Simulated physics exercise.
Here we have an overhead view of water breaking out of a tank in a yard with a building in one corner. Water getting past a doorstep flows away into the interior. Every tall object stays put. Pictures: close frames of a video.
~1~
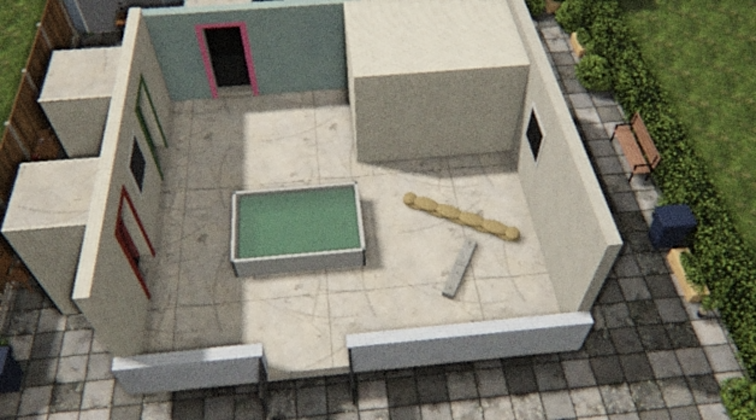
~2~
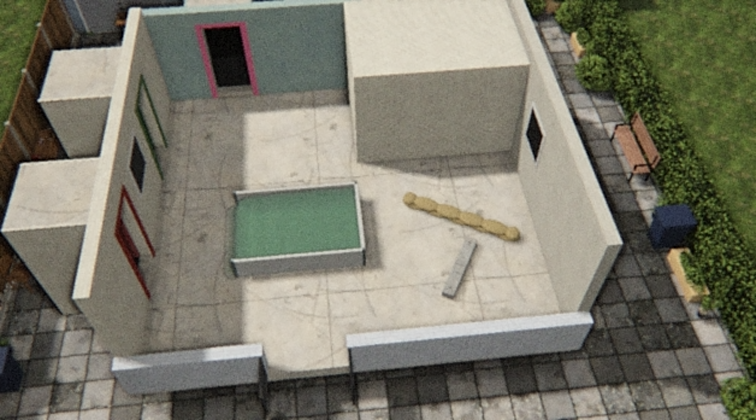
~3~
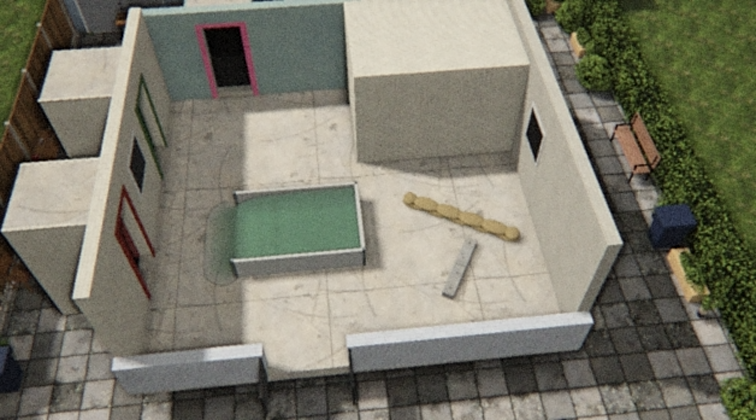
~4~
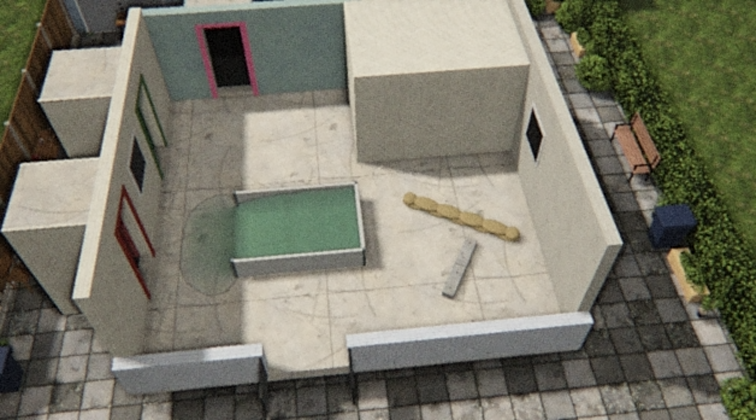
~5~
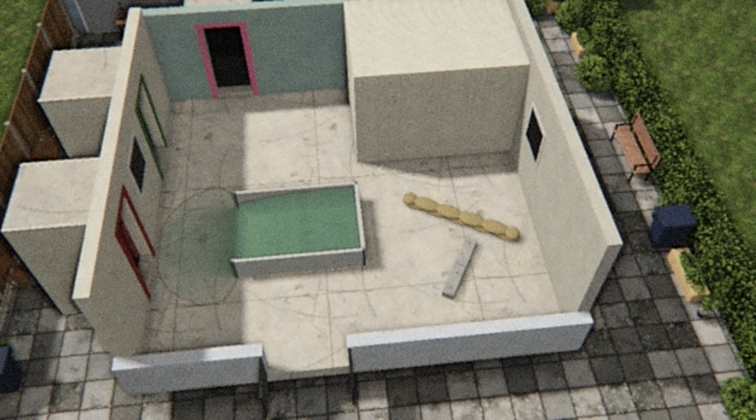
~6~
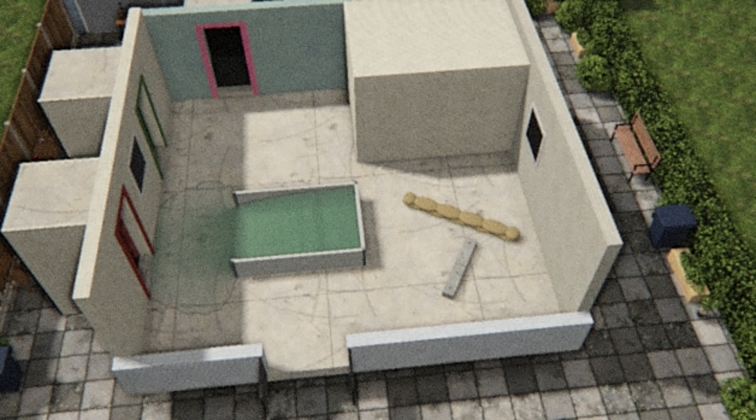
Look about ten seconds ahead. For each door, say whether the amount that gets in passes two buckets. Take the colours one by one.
Green door: No, pink door: No, red door: Yes.
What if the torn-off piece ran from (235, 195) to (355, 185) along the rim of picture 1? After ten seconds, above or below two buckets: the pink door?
What follows is that pink door crosses the line.
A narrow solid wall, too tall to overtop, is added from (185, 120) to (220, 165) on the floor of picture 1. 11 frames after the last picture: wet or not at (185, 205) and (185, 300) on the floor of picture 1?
Submerged, then submerged.
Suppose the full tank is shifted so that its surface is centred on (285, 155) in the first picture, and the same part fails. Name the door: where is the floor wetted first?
The door marked green.
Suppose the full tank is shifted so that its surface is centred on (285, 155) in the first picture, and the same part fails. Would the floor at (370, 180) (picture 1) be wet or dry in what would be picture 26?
At that place: Dry.
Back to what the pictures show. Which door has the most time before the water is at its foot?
Answer: The pink-painted one.
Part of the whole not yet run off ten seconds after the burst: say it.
Roughly 88 per cent.
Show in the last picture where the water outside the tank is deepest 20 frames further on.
I would choose the pixel (141, 374).
A moment on, water covers 15 % of the floor; the green door not reached, the pink door not reached, the red door over two buckets in.
Next, water covers 20 % of the floor; the green door wet at the sill, nothing in, the pink door not reached, the red door over two buckets in.
Then, water covers 35 % of the floor; the green door wet at the sill, nothing in, the pink door wet at the sill, nothing in, the red door far over two buckets in.
Later, water covers 60 % of the floor; the green door wet at the sill, nothing in, the pink door wet at the sill, nothing in, the red door far over two buckets in.
In the end, water covers 85 % of the floor; the green door wet at the sill, nothing in, the pink door wet at the sill, nothing in, the red door far over two buckets in.
